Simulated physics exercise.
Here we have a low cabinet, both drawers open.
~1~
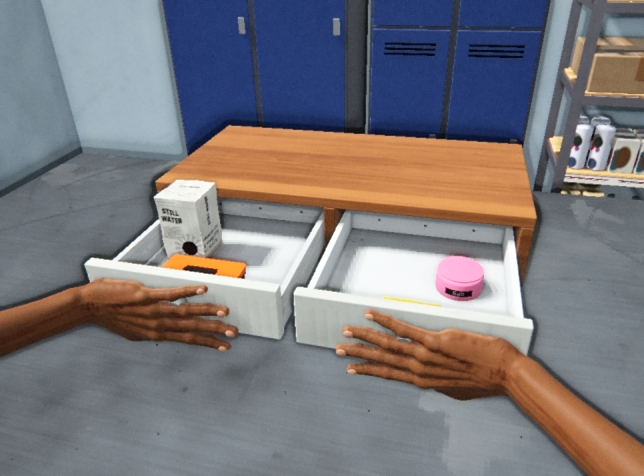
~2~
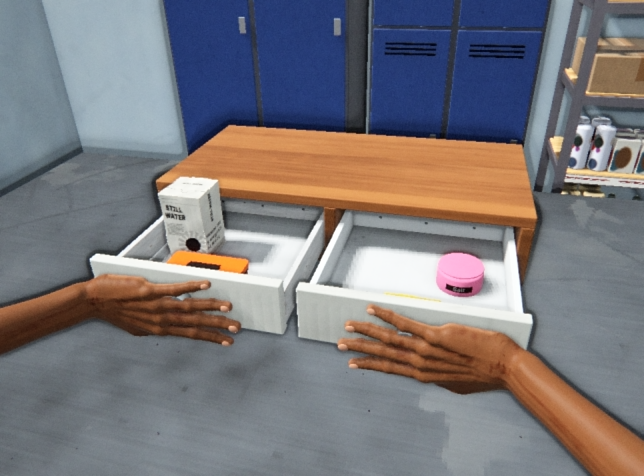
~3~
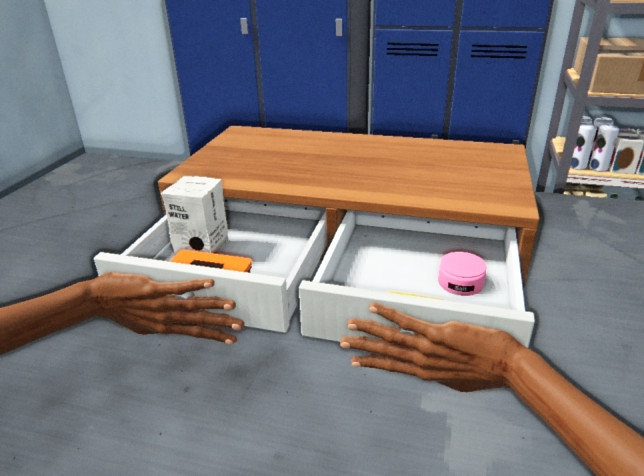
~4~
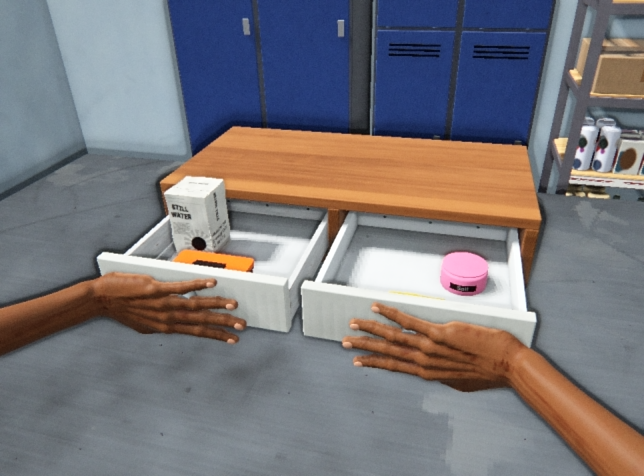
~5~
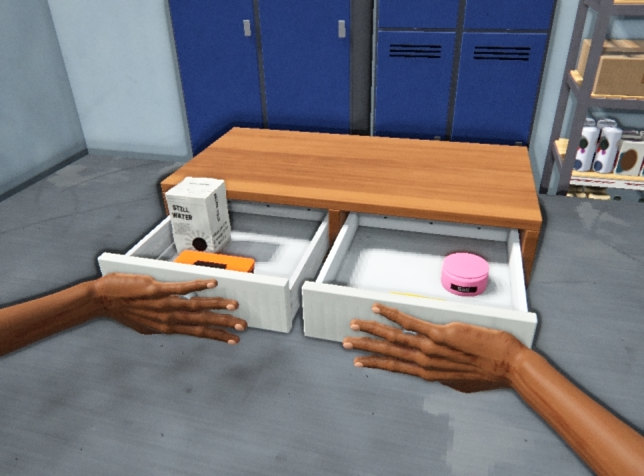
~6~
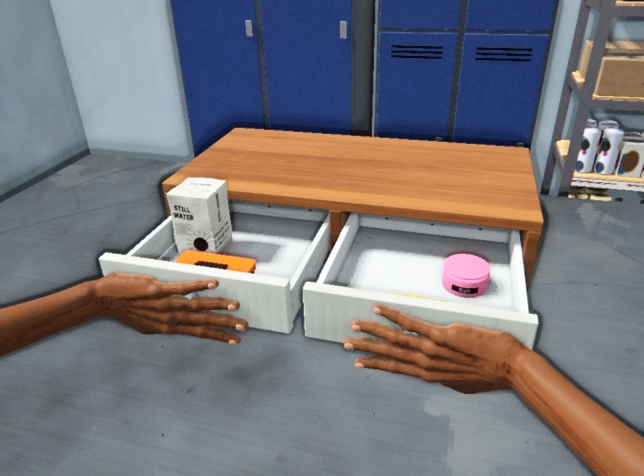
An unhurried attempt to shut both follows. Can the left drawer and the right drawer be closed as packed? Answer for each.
Left drawer stuck, right drawer closed.
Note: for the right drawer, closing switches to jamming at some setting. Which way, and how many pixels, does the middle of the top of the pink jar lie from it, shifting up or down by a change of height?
You'd need to go up by roughly 24 pixels to hit the edge.
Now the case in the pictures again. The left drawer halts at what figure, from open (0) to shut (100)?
It halts at about 30 percent of the way.
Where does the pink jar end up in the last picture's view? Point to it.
It comes to rest at about (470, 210) in the last picture.
Then, 0.34 s after the last picture, left drawer starting in; right drawer starting in.
Then, 0.66 s after the last picture, left drawer stopped, still ajar; right drawer about half in.
At rest, the left drawer stays ajar; the right drawer shuts flush.
